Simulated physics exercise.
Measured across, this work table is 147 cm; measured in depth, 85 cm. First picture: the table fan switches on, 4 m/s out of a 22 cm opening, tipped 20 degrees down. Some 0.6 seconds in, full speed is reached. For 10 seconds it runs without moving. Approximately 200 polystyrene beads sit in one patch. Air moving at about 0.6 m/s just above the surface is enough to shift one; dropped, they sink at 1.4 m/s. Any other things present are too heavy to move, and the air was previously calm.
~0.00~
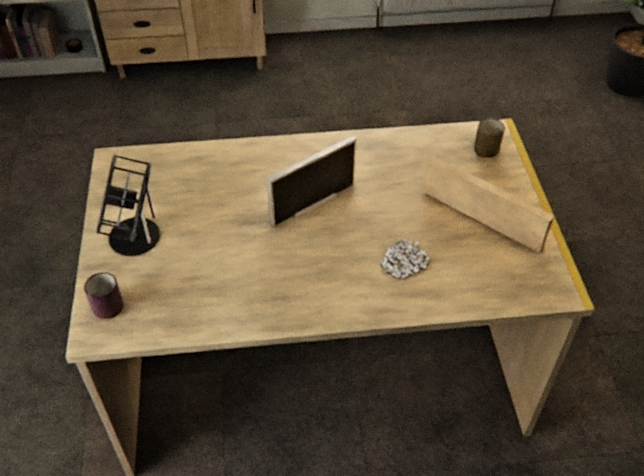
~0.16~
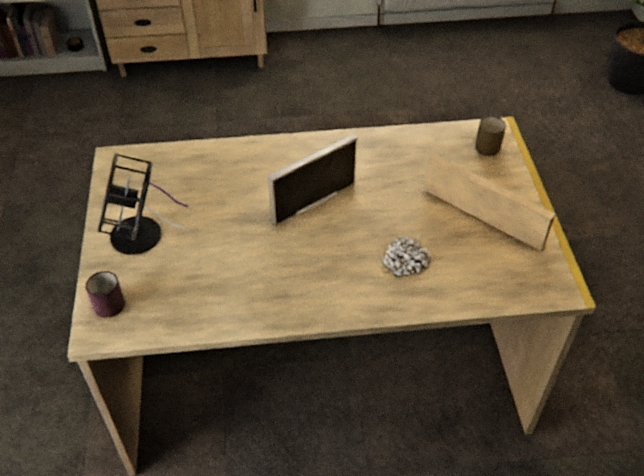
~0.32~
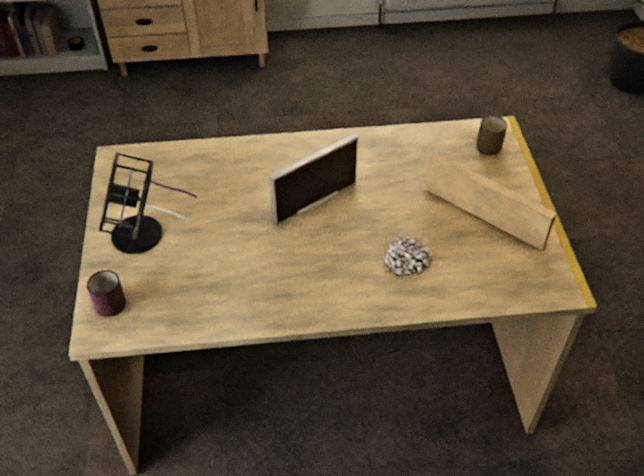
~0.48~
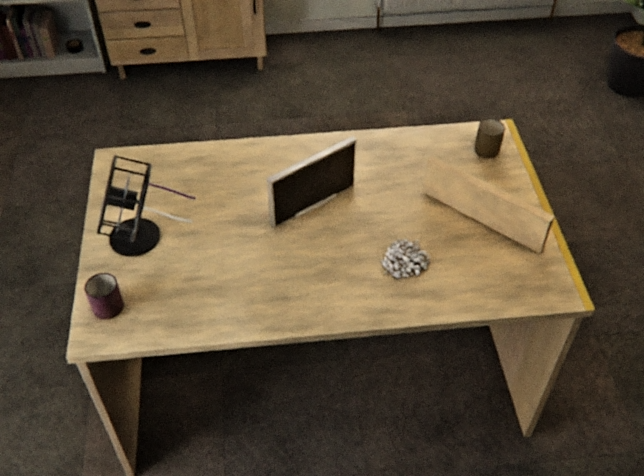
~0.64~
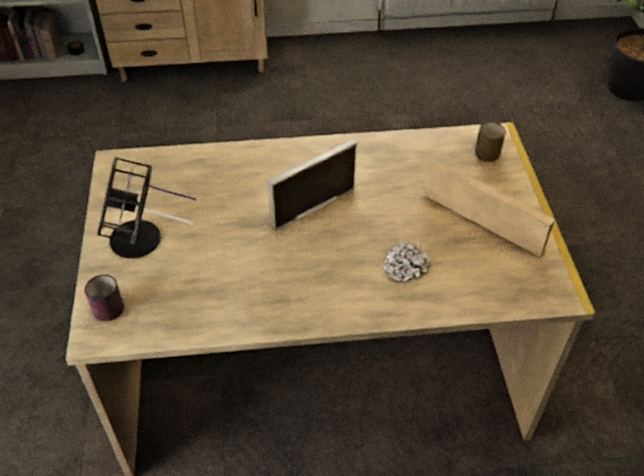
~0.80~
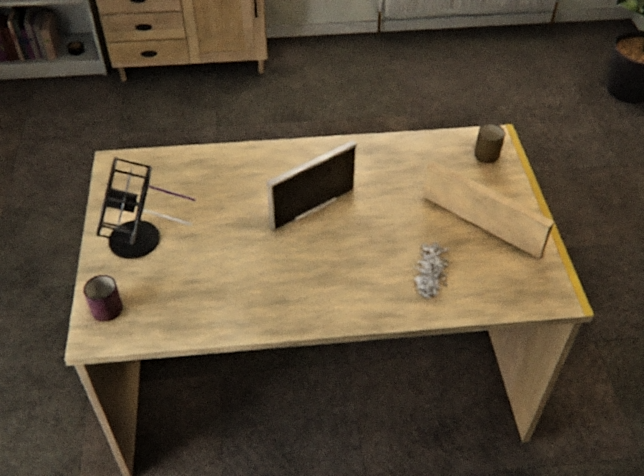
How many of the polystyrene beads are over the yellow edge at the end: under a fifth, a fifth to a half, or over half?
When it settles, more than one in two lie over the yellow edge.
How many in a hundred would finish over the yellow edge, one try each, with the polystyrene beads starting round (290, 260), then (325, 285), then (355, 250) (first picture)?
Roughly 10 %, then 0 %, then 70 %.
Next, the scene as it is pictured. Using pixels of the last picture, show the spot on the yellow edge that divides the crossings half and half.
The halfway point of the crossings is around (583, 290) in the last picture.
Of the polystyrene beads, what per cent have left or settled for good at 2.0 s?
About 100 per cent.
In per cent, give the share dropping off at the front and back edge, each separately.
About 40 per cent front and 0 per cent back.
After 2.0 s the count stands so, 60 % are over the yellow edge.
After 3.2 s the count stands so, 60 % are over the yellow edge.
After 5.5 s the count stands so, 60 % are over the yellow edge.
After 10.0 s, at the end, 60 % are over the yellow edge.
